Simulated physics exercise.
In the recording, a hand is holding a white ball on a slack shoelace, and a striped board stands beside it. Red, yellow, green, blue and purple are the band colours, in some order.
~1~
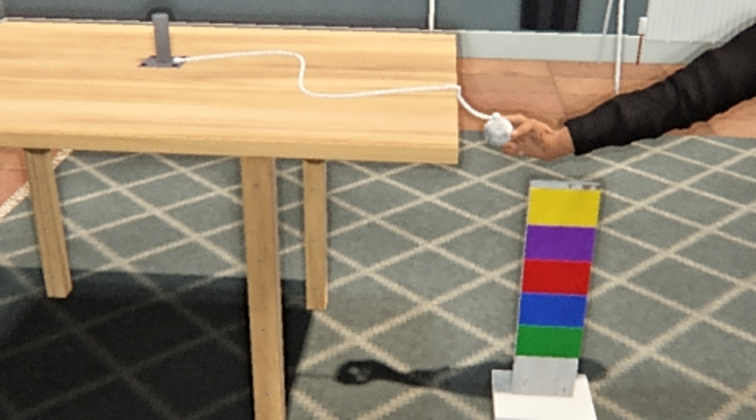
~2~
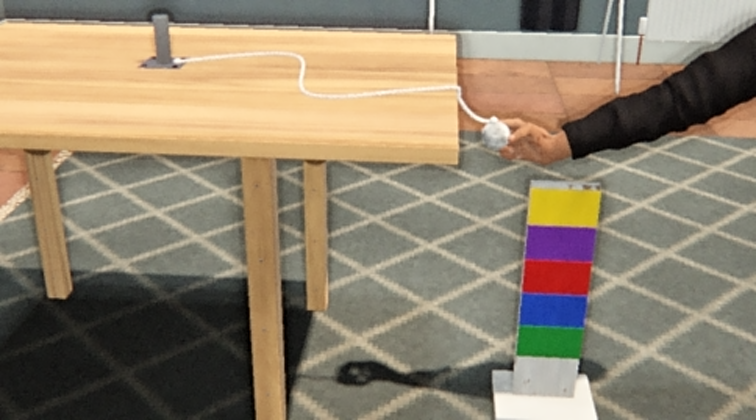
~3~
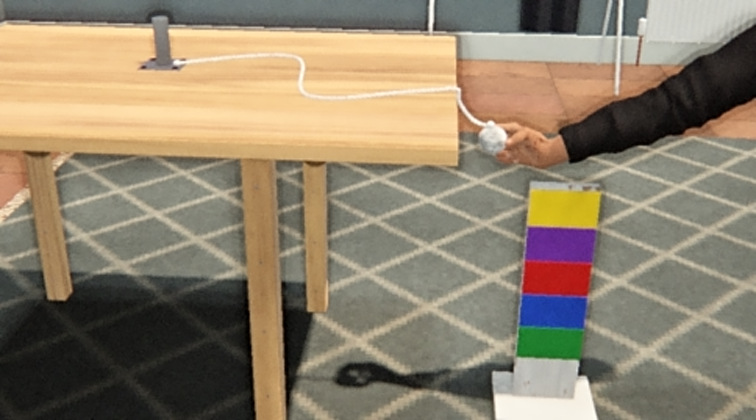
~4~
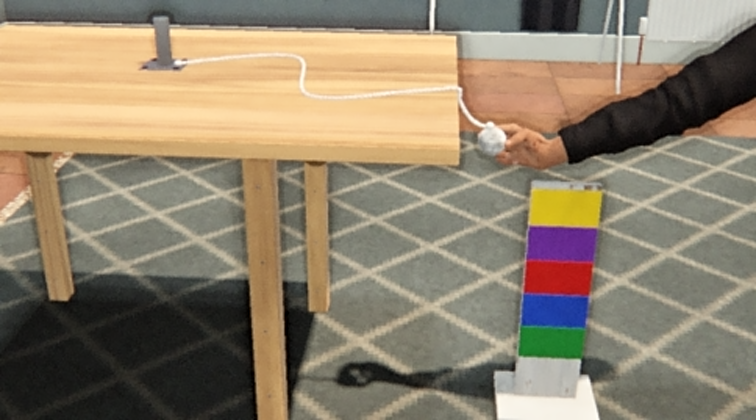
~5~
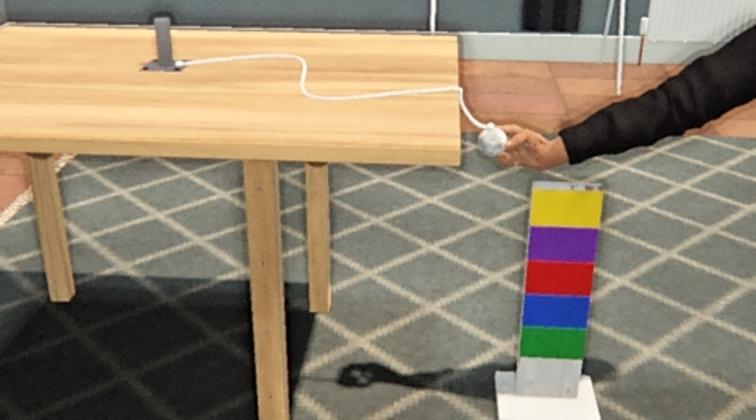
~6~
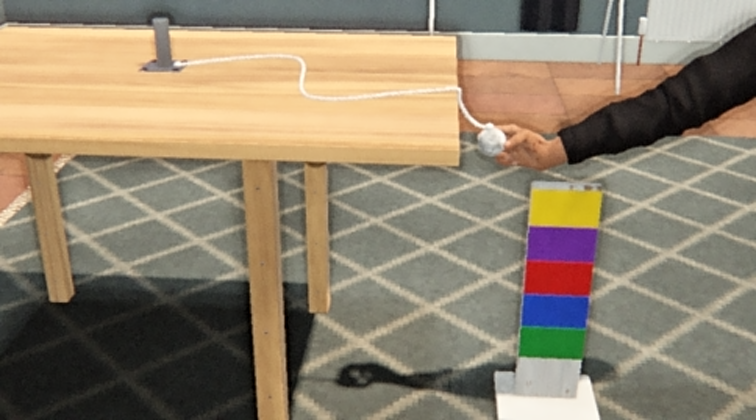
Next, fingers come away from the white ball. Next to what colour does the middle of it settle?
Next to red.
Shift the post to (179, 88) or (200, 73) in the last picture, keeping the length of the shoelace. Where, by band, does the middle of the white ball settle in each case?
First try: Blue; second try: Blue.
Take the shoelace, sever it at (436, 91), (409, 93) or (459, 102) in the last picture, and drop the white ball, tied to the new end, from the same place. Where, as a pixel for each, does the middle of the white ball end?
The three tries give approximately (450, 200), (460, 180) and (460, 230).
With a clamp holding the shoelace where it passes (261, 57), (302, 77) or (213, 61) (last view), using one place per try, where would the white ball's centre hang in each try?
It comes to rest around (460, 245), (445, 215) and (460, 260) respectively.
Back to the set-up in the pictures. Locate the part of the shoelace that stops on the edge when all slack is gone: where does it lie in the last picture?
Look close to (326, 99) - that's the one.
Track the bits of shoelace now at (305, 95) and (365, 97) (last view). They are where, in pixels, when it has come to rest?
Around (433, 79); the other one around (457, 119).
Early on, ball near (423, 245); level with red.
Midway, ball near (468, 266); level with red.
Finally, ball near (456, 263); level with red. At red.
